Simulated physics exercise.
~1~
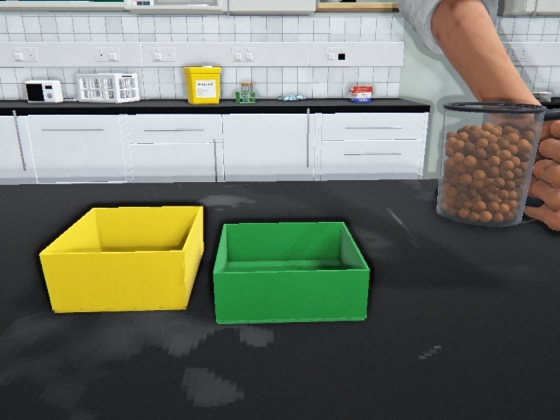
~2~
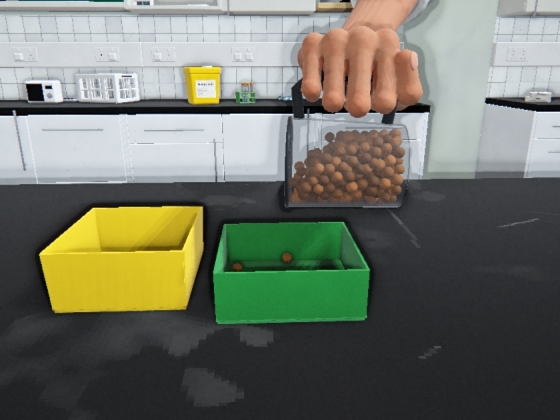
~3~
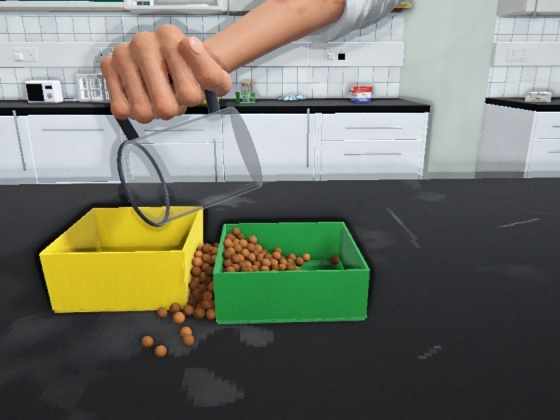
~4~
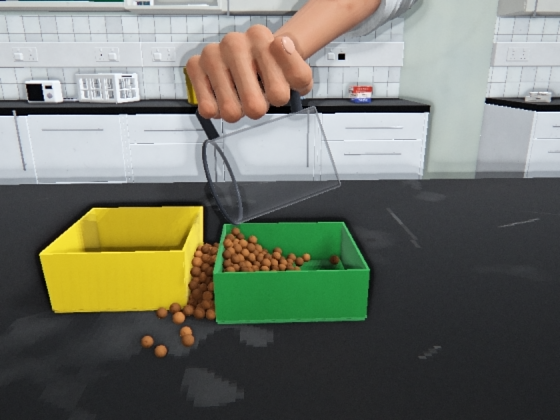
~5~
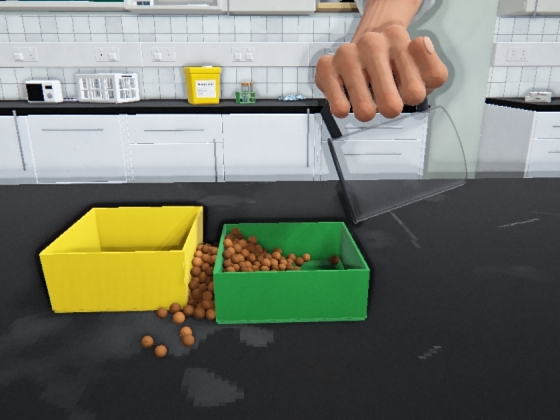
On a dark kitchen counter, a hand pours brown balls into a green tin, spilling many.
